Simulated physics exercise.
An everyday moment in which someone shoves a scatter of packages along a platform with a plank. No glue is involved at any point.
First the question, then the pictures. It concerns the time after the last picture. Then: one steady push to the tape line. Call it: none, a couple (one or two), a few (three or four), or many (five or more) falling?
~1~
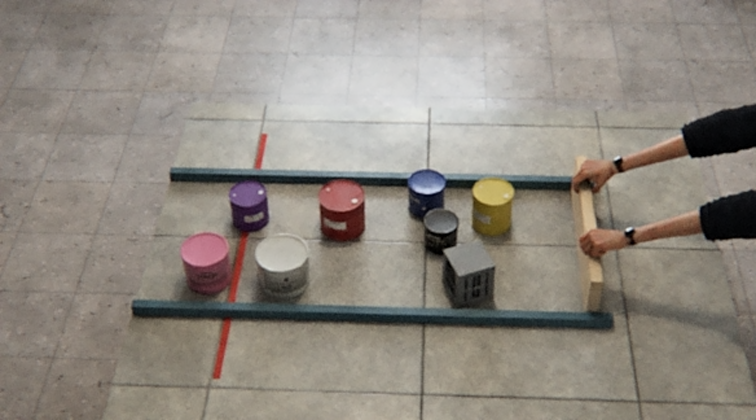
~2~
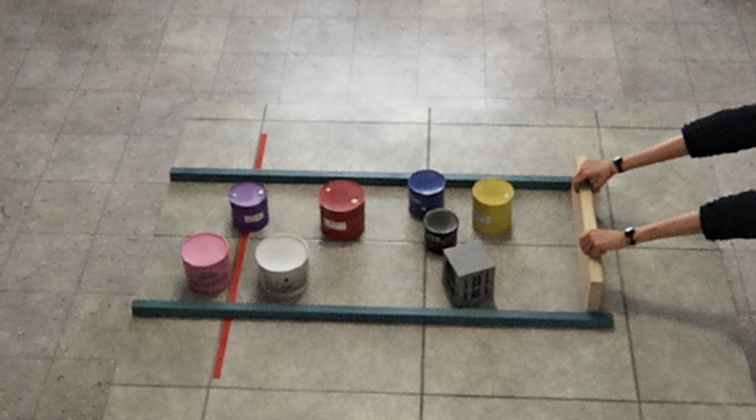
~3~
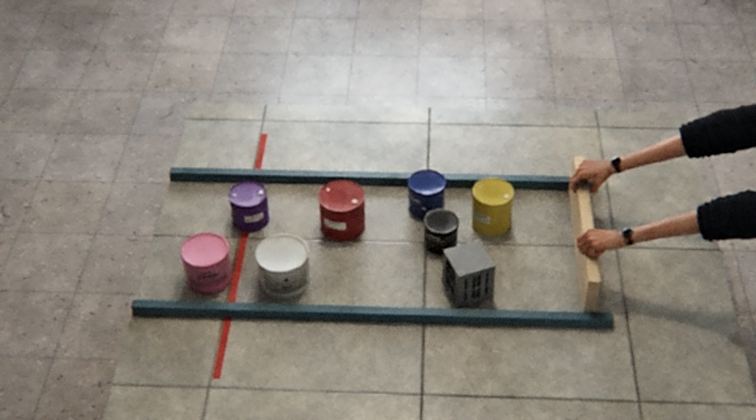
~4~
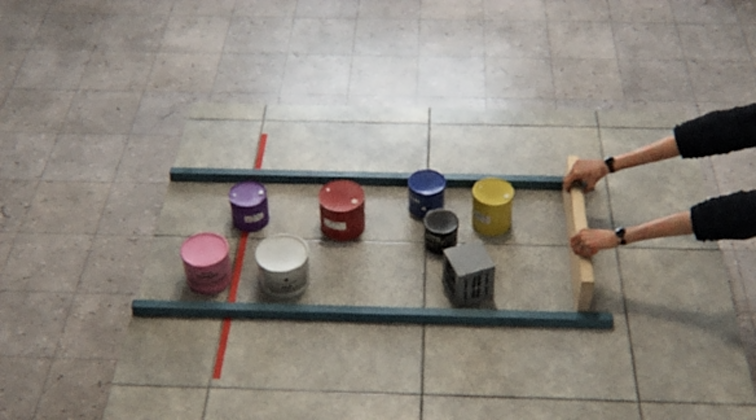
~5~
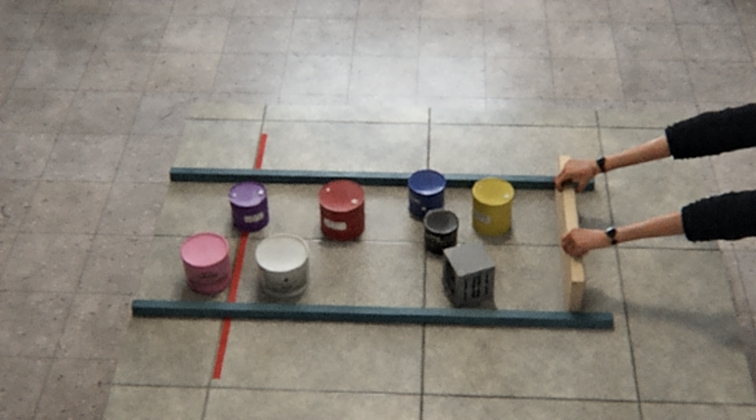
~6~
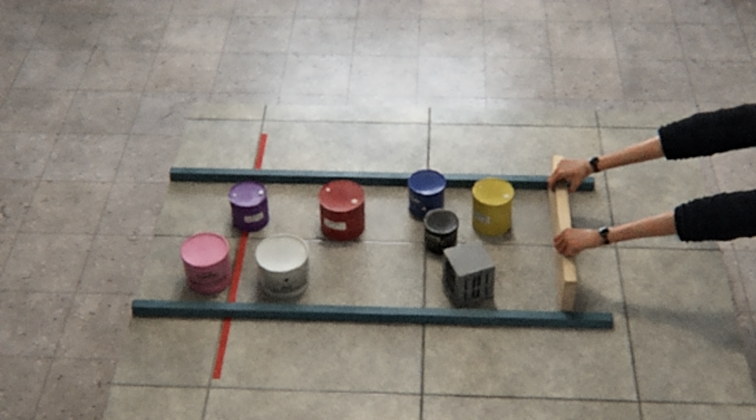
Call: A couple.
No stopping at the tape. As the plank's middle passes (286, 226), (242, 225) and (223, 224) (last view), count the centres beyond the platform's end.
Place by place: 0, 1 and 1.
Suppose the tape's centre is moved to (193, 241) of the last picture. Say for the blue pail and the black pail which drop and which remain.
The blue pail remains in place; as for the black pail, it remains in place.
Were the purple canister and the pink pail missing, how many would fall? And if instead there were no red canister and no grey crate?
Tally per try: 0 / 0.
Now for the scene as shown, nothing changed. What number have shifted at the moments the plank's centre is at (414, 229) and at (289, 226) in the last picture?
So 4, and at the other place 8.
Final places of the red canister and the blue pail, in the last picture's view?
Looks like one lands around (187, 227), and the other around (234, 183).
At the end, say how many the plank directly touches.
I count 4 of them.
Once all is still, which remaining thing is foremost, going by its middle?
The foremost one is the white pail.
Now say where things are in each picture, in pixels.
Pink pail (207, 264); purple canister (249, 206); white pail (283, 267); plank (586, 233); tape (243, 243), in the first frame.
Purple canister (249, 206); grey crate (468, 274), in the second frame.
White pail (283, 267); red canister (342, 211), in the third frame.
Pink pail (207, 264); blue pail (427, 194), in the fourth frame.
Purple canister (249, 206); yellow canister (492, 207), in the fifth frame.
Pink pail (207, 264); purple canister (249, 206); white pail (283, 267); plank (562, 233); tape (243, 243), in the sixth frame.
Soon after, none off yet; pink pail at rest near (207, 264); purple canister at rest near (249, 206); white pail at rest near (283, 267).
By the end, the number that fall off is one or two; fallen, pink pail.
